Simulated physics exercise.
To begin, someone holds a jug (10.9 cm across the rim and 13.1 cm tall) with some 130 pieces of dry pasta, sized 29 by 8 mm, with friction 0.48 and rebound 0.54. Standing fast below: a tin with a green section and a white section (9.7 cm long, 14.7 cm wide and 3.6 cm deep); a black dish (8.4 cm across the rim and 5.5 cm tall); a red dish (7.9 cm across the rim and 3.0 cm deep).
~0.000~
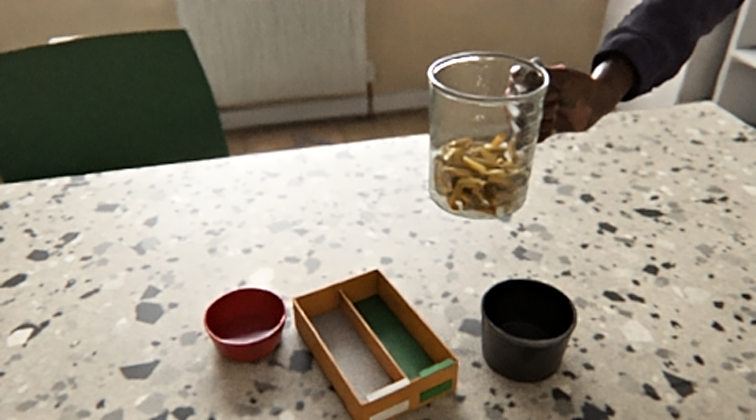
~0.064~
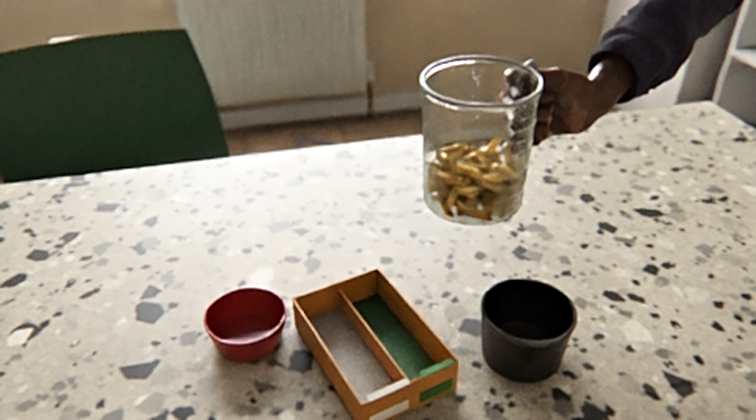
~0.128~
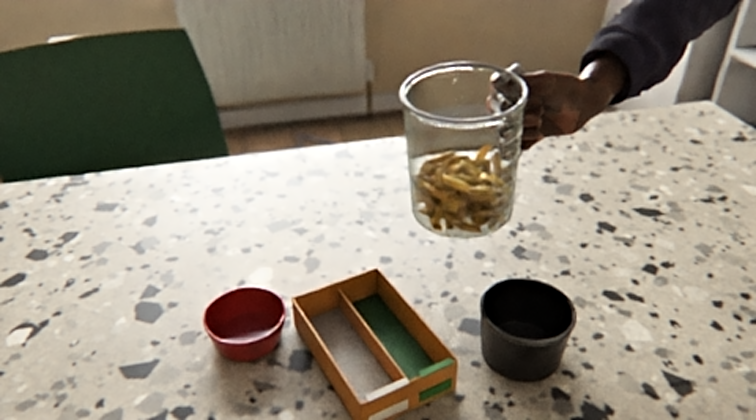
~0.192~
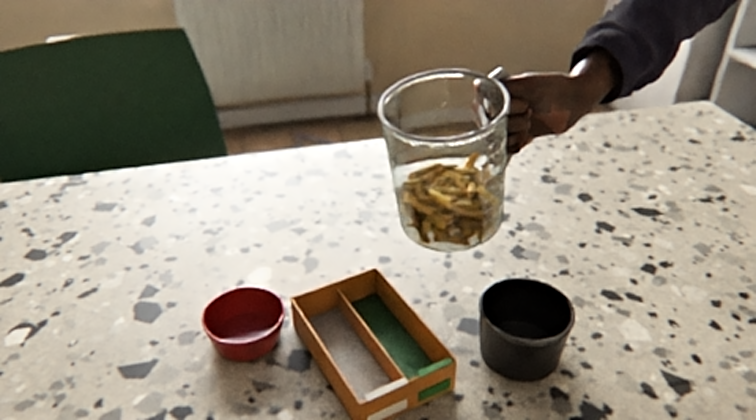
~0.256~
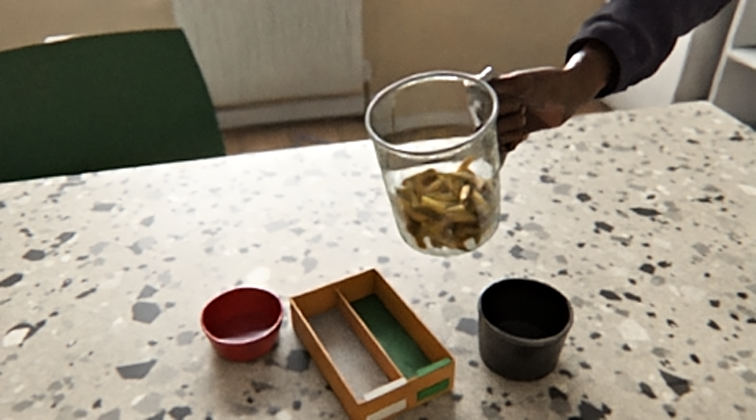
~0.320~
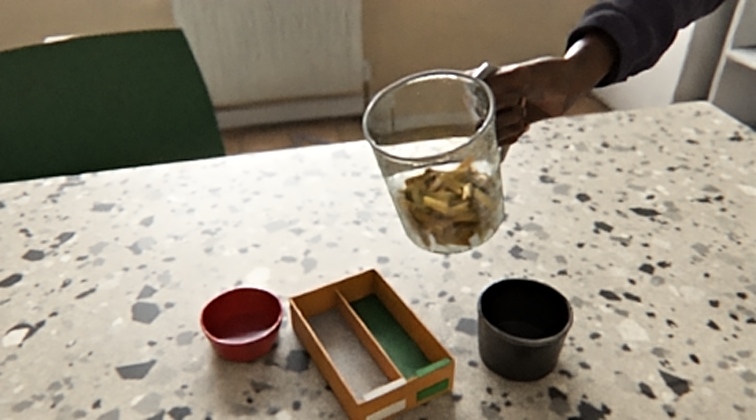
To begin with, a hand holds a clear glass jug partly filled with dry pasta upright above a speckled table, behind a red dish, a divided green-and-white tin and a black dish. The hand moves the jug a short way left and slightly lower, then tilts it modestly toward the front left.
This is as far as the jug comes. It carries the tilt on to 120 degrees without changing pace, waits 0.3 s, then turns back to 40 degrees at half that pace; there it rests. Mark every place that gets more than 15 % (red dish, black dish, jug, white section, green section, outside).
Red dish below, black dish below, jug below, white section above, green section above, outside below.
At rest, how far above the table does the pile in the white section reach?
2.5 cm.
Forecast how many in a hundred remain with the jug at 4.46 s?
About 0 %.
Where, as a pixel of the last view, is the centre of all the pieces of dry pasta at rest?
Roughly (378, 330).
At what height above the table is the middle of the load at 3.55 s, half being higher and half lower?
The answer is about 2 centimetres.
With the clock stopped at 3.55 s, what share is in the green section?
Near 70 per cent so far.
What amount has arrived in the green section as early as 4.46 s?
At that point, some 70 in a hundred have made it.
After 1.56 s, tilt 111 degrees; jug 95 %; middle of all pieces near (460, 152).
Then, at 2.60 s, tilt 101 degrees; white section 25 %, green section 70 %, outside 5 %; middle of all pieces near (376, 331).
After 3.55 s, tilt 66 degrees; white section 25 %, green section 70 %, outside 5 %; middle of all pieces near (376, 331).
Then, at 4.46 s, tilt 40 degrees; white section 25 %, green section 70 %, outside 5 %; middle of all pieces near (376, 331).
At rest (4.7 s), red dish 0 %, black dish 0 %, jug 0 %, white section 25 %, green section 70 %, outside 5 %.
